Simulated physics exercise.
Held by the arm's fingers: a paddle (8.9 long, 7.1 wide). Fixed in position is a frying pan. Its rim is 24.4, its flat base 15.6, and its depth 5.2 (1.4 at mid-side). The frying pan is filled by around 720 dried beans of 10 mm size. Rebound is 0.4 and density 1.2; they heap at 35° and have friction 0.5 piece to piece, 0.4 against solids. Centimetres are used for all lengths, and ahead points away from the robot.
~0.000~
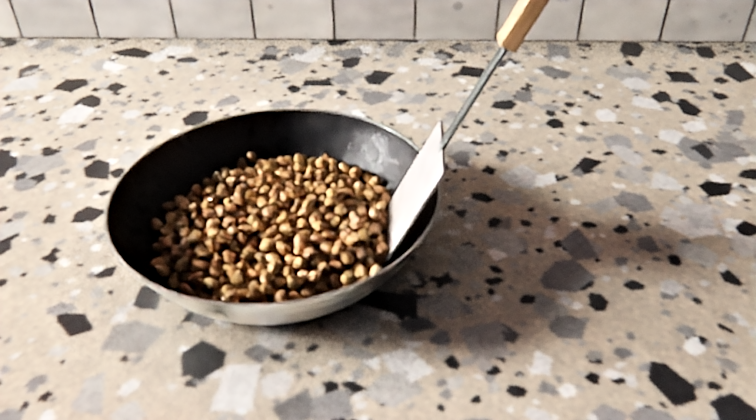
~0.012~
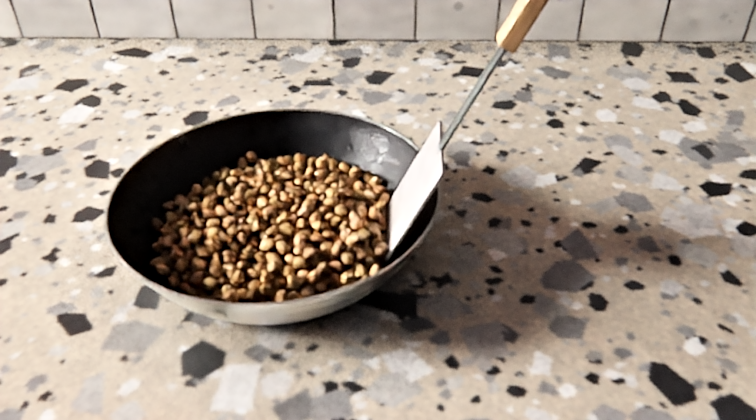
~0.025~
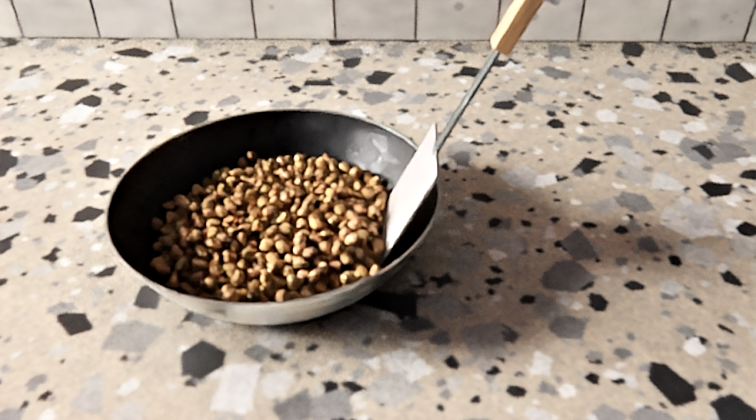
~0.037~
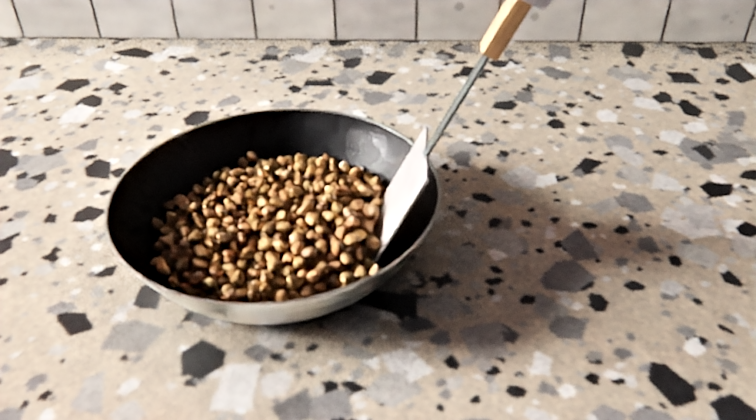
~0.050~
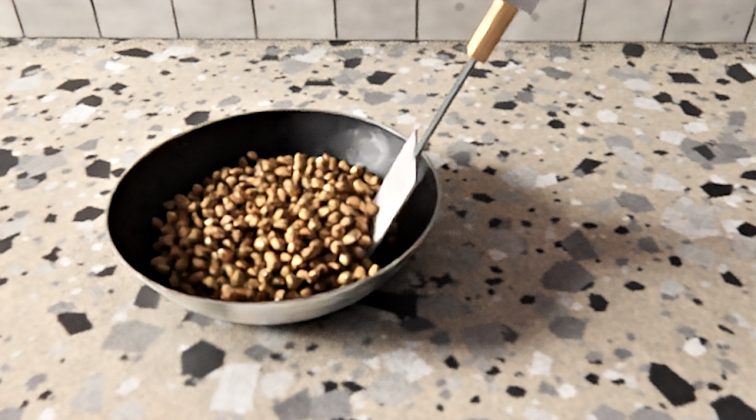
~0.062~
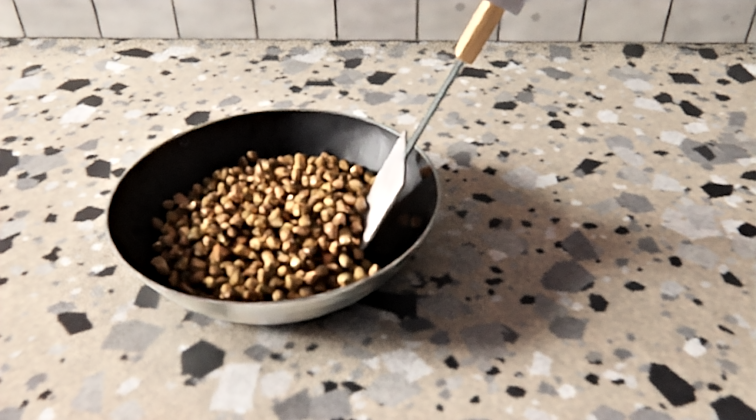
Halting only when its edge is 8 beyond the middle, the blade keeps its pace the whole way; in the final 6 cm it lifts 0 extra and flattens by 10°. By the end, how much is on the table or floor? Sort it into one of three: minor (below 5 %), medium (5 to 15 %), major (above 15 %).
Medium, 5 to 15 %.
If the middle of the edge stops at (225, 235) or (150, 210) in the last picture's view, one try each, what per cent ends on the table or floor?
First try roughly 0 percent, second roughly 30 percent.
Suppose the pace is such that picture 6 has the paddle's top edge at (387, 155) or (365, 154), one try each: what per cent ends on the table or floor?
Roughly 20 per cent, then roughly 25 per cent.
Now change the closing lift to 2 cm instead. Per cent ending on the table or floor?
Result: Approx. 15 %.
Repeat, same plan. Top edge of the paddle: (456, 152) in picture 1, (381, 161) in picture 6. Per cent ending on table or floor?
Near 20 in a hundred.
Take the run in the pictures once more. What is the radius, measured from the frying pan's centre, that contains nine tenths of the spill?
The distance is roughly 20 cm.
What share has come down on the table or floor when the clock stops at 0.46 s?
10 %.
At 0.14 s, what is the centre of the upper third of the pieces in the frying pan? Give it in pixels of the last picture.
It sits at about (239, 211).
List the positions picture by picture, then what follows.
The paddle top edge at (443, 145), sloping 64°; upper third of the load around (282, 219), from x 155 to 385, top at y 155; 720 in the frying pan, in the first picture.
The paddle top edge at (442, 146), sloping 64°; upper third of the load around (282, 219), from x 160 to 385, top at y 155, in the second picture.
The paddle top edge at (437, 148), sloping 64°; upper third of the load around (282, 219), from x 160 to 385, top at y 155, in the third picture.
The paddle top edge at (427, 152), sloping 64°; upper third of the load around (283, 217), from x 160 to 385, top at y 155, in the fourth picture.
The paddle top edge at (416, 154), sloping 64°; upper third of the load around (284, 216), from x 160 to 395, top at y 155, in the fifth picture.
The paddle top edge at (405, 155), sloping 64°; upper third of the load around (283, 214), from x 160 to 425, top at y 155; 720 in the frying pan, in the sixth picture.
After 0.14 s, sloping 64°, highest piece 28 above the table; 718 in the frying pan, 2 on the blade or in flight.
After 0.22 s, sloping 60°, highest piece 45 above the table; 718 in the frying pan, 2 on the blade or in flight.
After 0.46 s, sloping 54°, highest piece 58 above the table; 644 in the frying pan, 68 on the table or floor, 8 on the blade or in flight.
After 1.51 s, sloping 54°, highest piece 6 above the table; 643 in the frying pan, 77 on the table or floor.
In the end, 643 in the frying pan, 77 on the table or floor. That is 11 % on the table or floor.
